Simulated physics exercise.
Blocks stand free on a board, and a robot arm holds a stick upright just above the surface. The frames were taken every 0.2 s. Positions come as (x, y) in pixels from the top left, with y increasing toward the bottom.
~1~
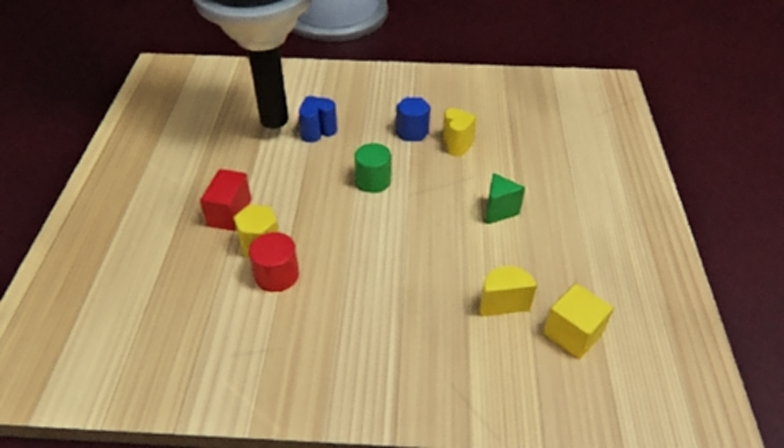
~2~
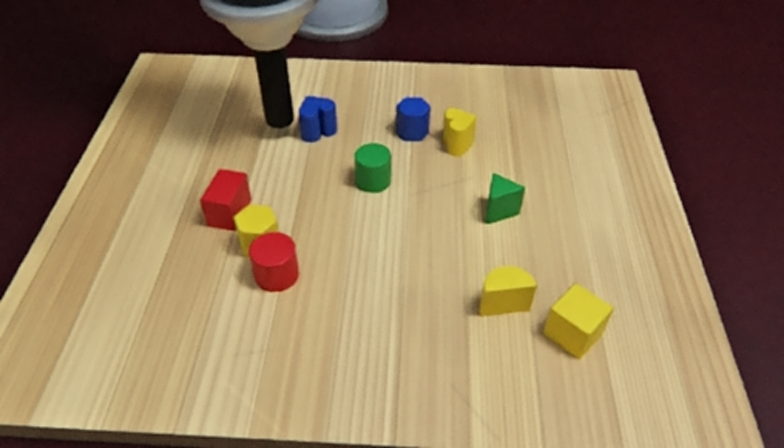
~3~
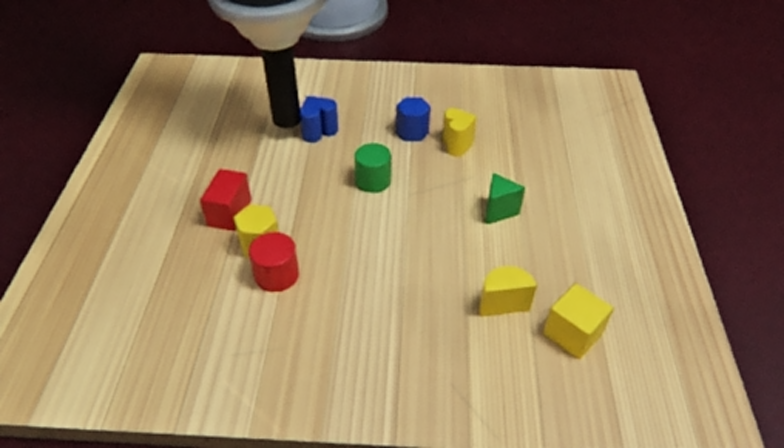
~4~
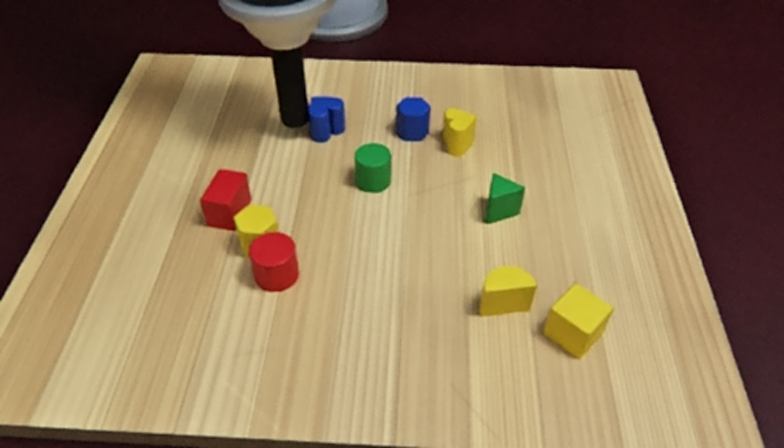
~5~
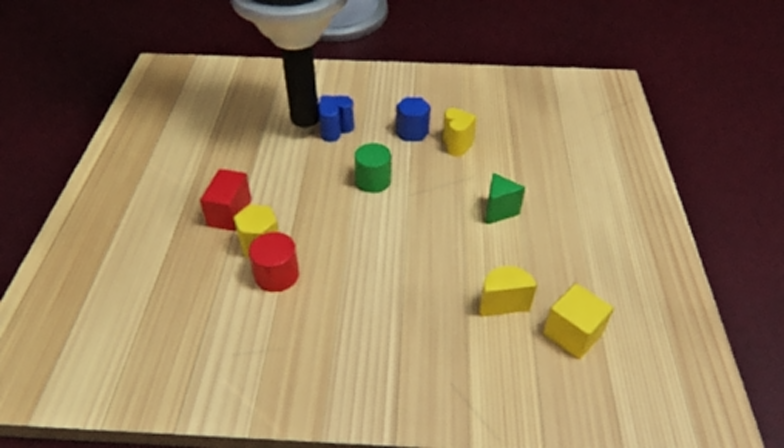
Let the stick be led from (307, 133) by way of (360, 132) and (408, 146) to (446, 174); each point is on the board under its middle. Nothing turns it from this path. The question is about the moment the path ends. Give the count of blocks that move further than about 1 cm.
Two of them.
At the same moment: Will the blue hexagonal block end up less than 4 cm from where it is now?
Final answer: Yes.
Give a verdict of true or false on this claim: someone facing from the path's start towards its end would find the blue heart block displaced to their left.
True.
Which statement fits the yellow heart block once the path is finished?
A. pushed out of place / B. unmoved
My pick is B.
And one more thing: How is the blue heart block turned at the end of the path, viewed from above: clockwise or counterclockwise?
Looking down on the board, it turns counter-clockwise.
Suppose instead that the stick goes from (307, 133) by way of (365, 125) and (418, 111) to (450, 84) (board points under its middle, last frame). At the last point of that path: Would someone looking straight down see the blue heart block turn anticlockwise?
In short: No.
On the path given first. One third of the way, stick (359, 119); blue heart block (385, 98), turned 30° anticlockwise.
Two thirds of the way, stick (409, 133); blue heart block (400, 94), turned 55° anticlockwise; blue hexagonal block (432, 103), turned 30° clockwise.
At the end, stick (447, 161); blue heart block (400, 94), turned 55° anticlockwise; blue hexagonal block (432, 103), turned 30° clockwise; yellow heart block still.
